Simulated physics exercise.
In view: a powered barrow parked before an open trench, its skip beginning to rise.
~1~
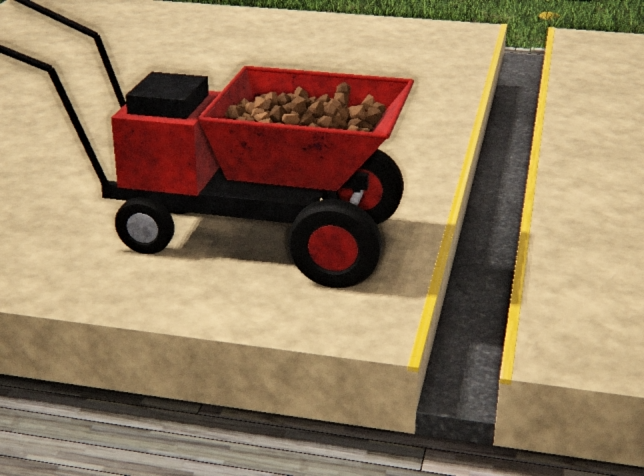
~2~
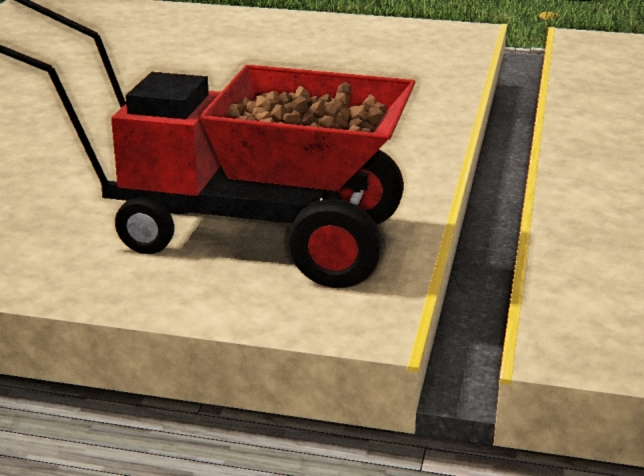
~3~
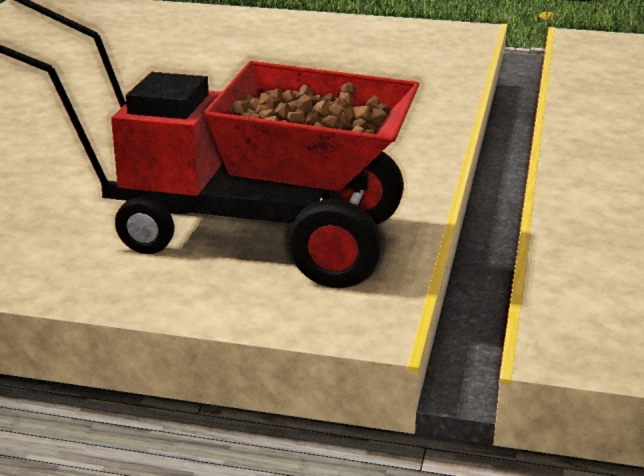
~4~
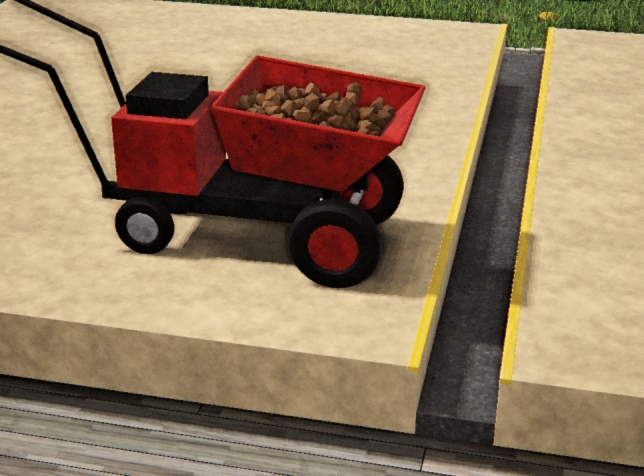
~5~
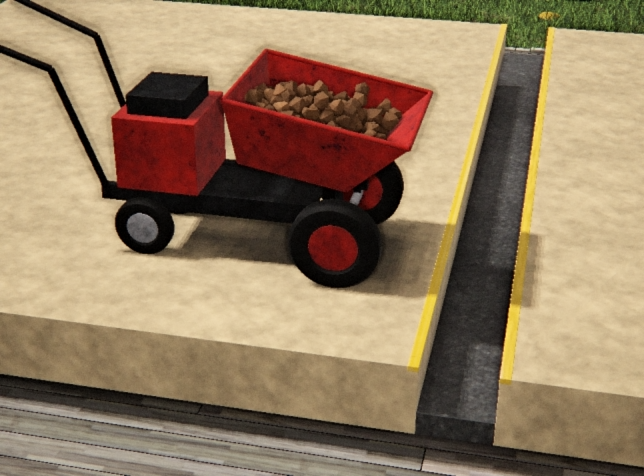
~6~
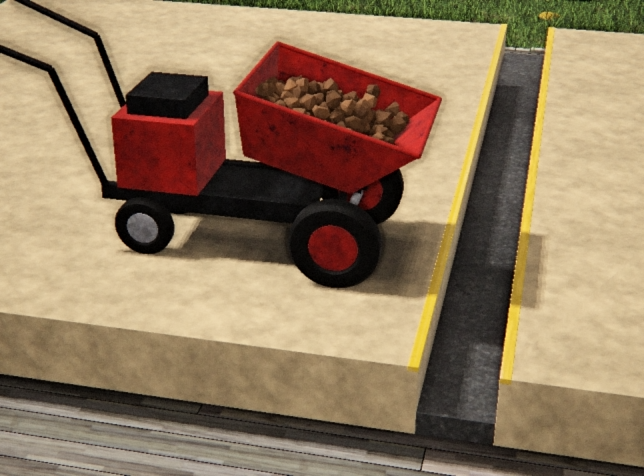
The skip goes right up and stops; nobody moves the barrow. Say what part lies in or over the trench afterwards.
In the trench: More than half.
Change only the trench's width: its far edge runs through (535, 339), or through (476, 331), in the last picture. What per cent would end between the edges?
The first gives 100 %, the second 10 %.
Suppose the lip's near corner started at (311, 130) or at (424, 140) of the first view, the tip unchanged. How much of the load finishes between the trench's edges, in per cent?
First some 50, then 10 per cent.
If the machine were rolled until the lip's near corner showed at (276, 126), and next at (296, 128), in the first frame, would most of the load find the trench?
First the smaller part, then under half.
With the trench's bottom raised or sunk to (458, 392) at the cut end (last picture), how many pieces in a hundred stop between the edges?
Some 40 per cent.
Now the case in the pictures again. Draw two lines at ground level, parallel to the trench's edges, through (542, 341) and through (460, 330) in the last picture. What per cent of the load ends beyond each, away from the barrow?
The first gives 10 %, the second 70 %.
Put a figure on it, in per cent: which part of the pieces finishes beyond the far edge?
About 15 per cent.
Soon after the last picture, skip tipped steeply; all in the skip.
A little later, skip tipped right over; most in the skip; about a quarter in or heaped over the trench; a small part beyond it.
Later still, skip tipped right over; a small part in the skip; most in or heaped over the trench; about a quarter beyond it.
By the end, skip tipped right over; a small part in the skip; most in or heaped over the trench; about a quarter beyond it.
